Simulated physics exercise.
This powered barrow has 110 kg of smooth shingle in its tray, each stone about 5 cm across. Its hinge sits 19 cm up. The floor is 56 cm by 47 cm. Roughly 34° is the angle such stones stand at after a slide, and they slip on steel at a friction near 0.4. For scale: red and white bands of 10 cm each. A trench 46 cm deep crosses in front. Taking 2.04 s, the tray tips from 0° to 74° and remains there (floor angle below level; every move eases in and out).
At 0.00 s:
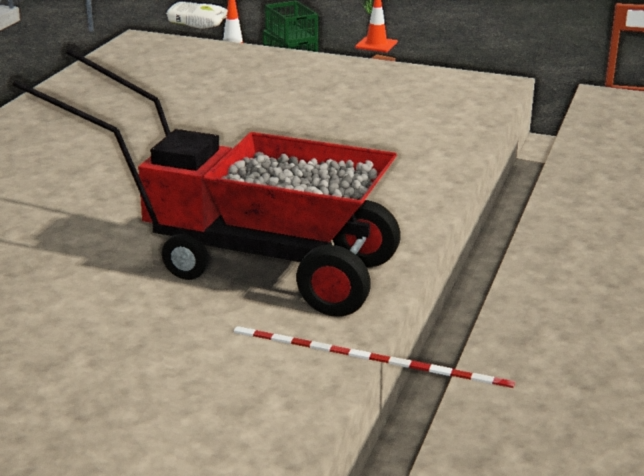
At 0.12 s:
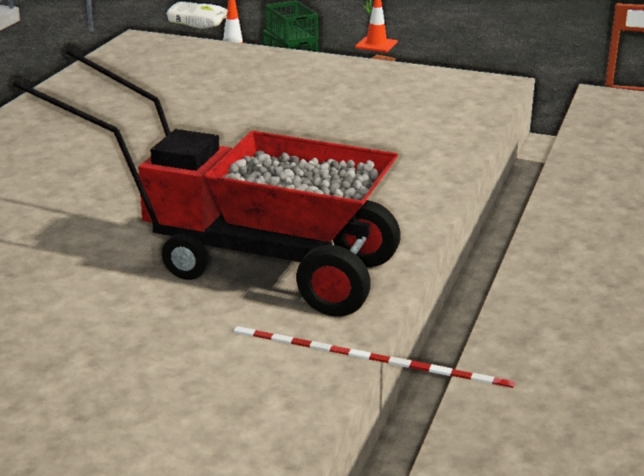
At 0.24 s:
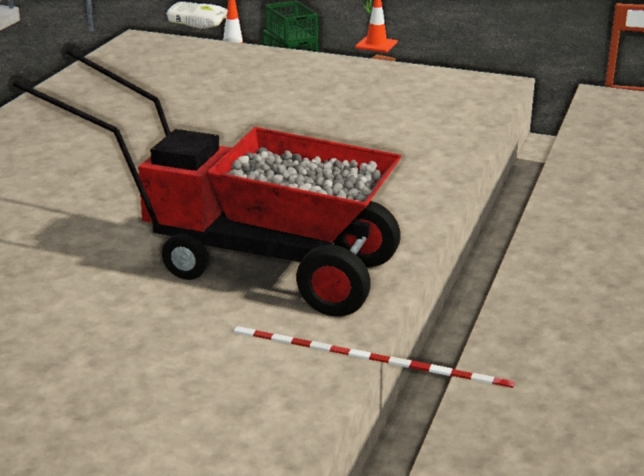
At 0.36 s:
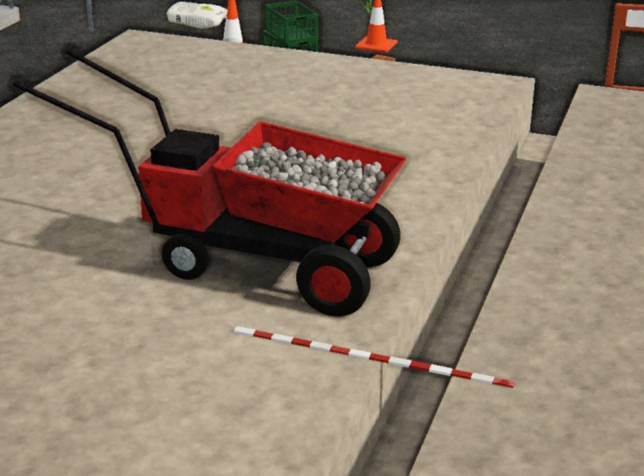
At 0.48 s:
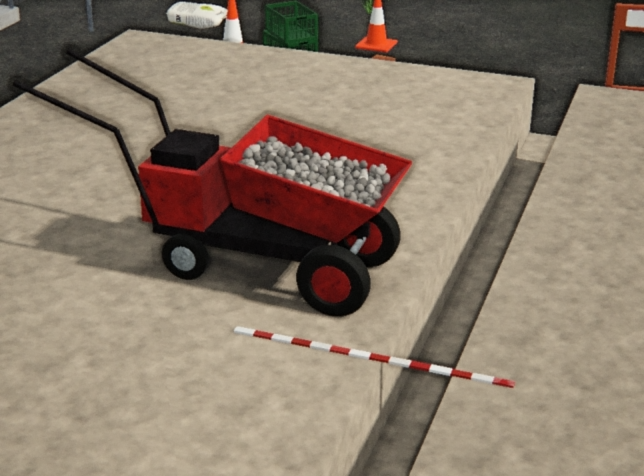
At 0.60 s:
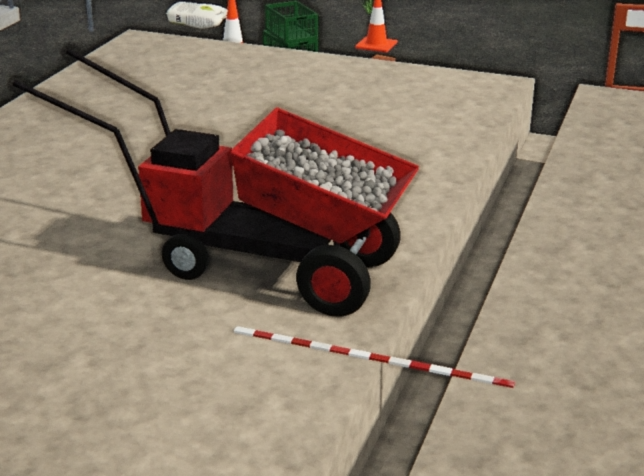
In this clip, a red powered barrow loaded with grey stones stands still on a pale slab near a trench and a red and white striped pole, while its tray gradually tilts, the left end rising and the stones staying inside.
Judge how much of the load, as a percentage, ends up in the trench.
Around 67 %.
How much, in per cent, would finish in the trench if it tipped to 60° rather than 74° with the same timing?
I'd guess some 55 in a hundred.
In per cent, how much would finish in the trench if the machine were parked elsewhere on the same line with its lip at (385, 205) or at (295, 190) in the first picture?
I'd expect some 40 per cent, then some 80.
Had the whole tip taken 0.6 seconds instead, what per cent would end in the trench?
40 per cent.
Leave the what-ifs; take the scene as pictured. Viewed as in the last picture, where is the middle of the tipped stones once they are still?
I'd point to around (462, 368).
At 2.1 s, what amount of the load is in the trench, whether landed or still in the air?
Around 40 per cent of it, at that instant.
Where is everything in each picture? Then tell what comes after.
In the first frame, lip at (361, 203), floor tilted 0°, highest stones at (308, 171).
In the second frame, the tray is at 1°, its lip at (363, 203); the top of the load is at (300, 169); the stones move at 0.1 m/s on average.
In the third frame, lip at (366, 205), floor tilted 3°, highest stones at (275, 162); the stones move at 0.2 m/s on average.
In the fourth frame, the tray is at 6°, its lip at (371, 208); the top of the load is at (272, 157); the stones move at 0.3 m/s on average.
In the fifth frame, lip at (378, 212), floor tilted 10°, highest stones at (276, 151); the stones move at 0.3 m/s on average.
In the sixth frame, the tray is at 15°, its lip at (385, 217); the top of the load is at (279, 143); the stones move at 0.4 m/s on average.
After 1.5 s the floor is at 62°; 95 % in the tray, 5 % in the trench; the foremost stones are at (468, 285).
After 2.1 s the floor is at 74°; 32 % in the tray, 40 % in the trench, 28 % past the trench; the foremost stones are at (582, 338).
After 2.5 s the floor is at 74°; 12 % in the tray, 55 % in the trench, 34 % past the trench; the foremost stones are at (629, 367).
After 4.4 s the floor is at 74°; 0 % in the tray, 67 % in the trench, 33 % past the trench; the foremost stones are past the picture's edge.
